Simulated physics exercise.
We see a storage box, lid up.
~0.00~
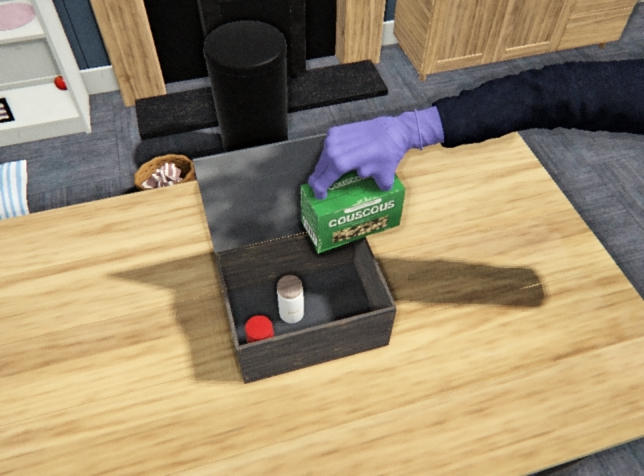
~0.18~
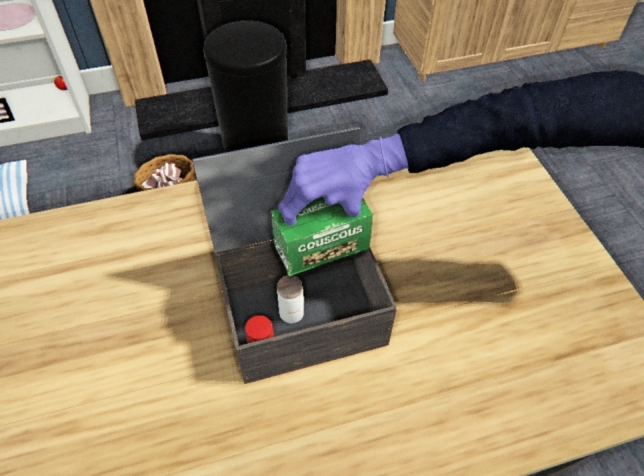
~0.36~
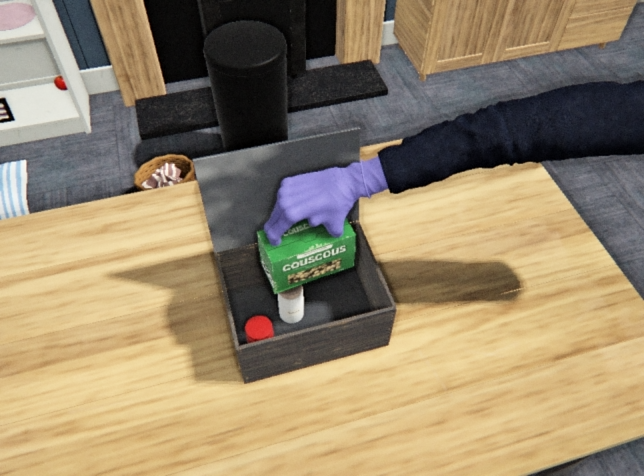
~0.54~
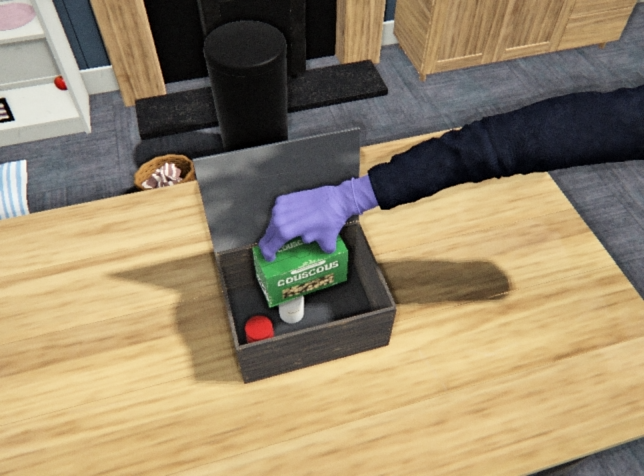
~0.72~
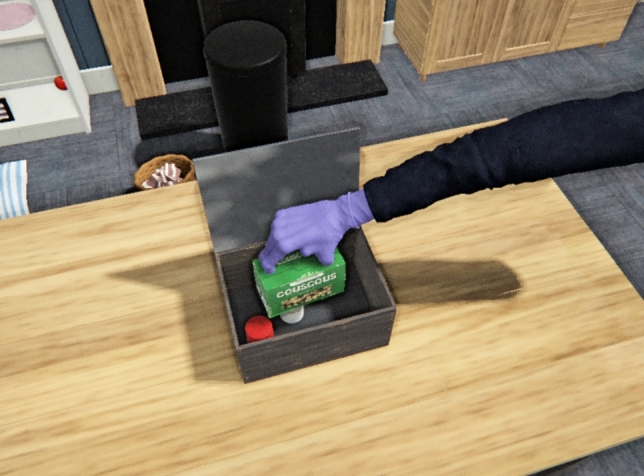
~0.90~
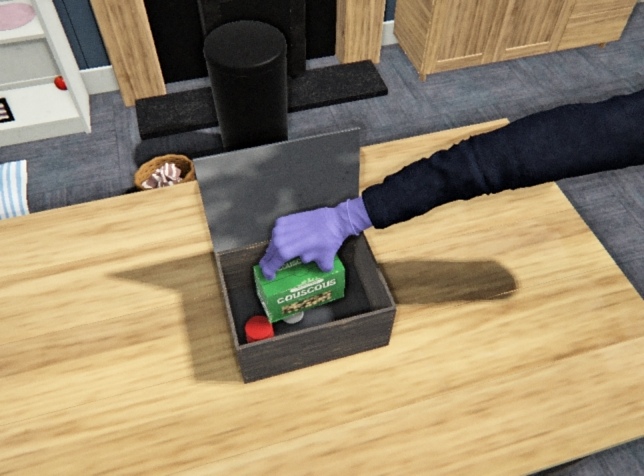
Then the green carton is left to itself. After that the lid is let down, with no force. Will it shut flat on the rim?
In the end the lid stays ajar.
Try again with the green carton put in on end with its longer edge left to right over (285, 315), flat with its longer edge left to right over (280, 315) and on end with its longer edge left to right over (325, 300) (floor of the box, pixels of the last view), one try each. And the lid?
First try: It will not close; second try: It will not close; third try: It stays ajar.
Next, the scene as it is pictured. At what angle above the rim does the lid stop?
About 10°.
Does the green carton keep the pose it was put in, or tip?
The green carton ends up tilted.
After 1.90 s, lid starting down; green carton on its side near (331, 300); white shaker turned 16° from how it was put.
After 2.60 s, lid 49° above the rim; green carton on its side near (332, 300); white shaker turned 10° from how it was put.
In the end (4.4 s), lid 10° above the rim; toppled in the box, green carton; the other 2 unmoved. At the end, from the last picture's camera, green carton near (332, 300).
